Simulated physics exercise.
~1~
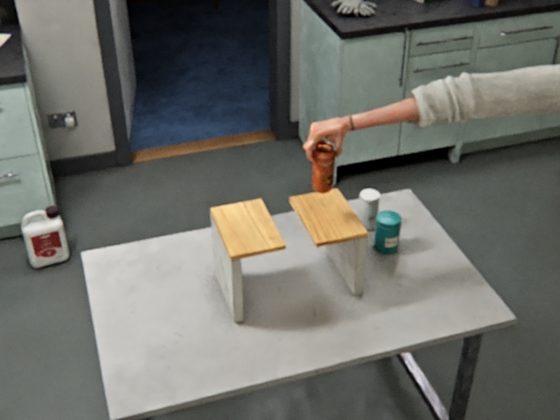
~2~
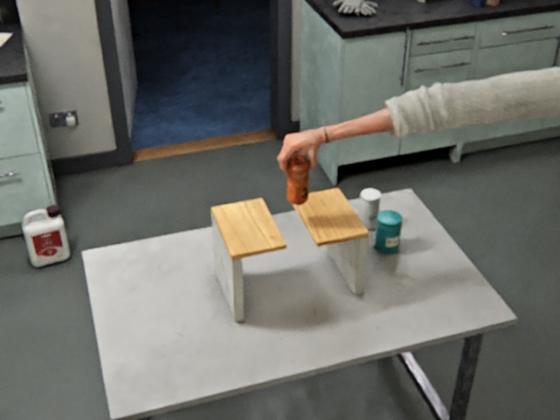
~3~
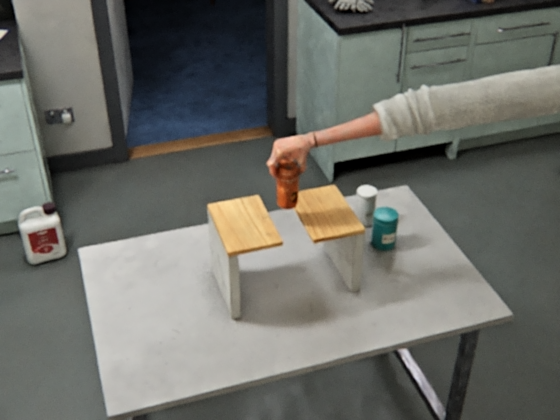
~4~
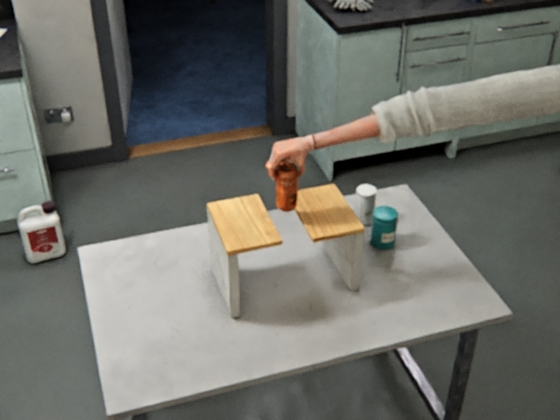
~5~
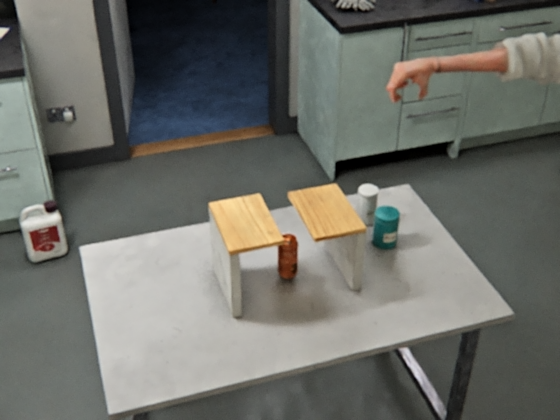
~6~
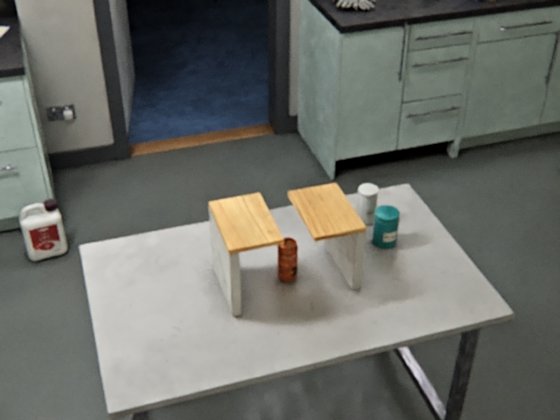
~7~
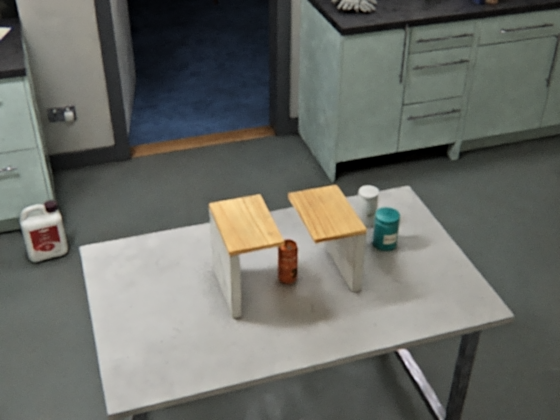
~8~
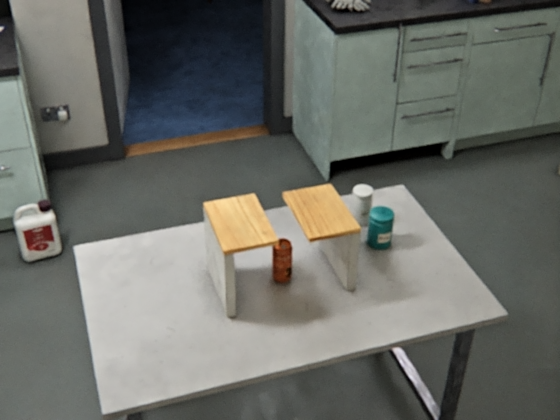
A hand held an orange can above a small wooden-topped stand, moved it left over the gap and let go, and the can dropped through, ending upright on the table between the supports while the turquoise and white jars stayed put.
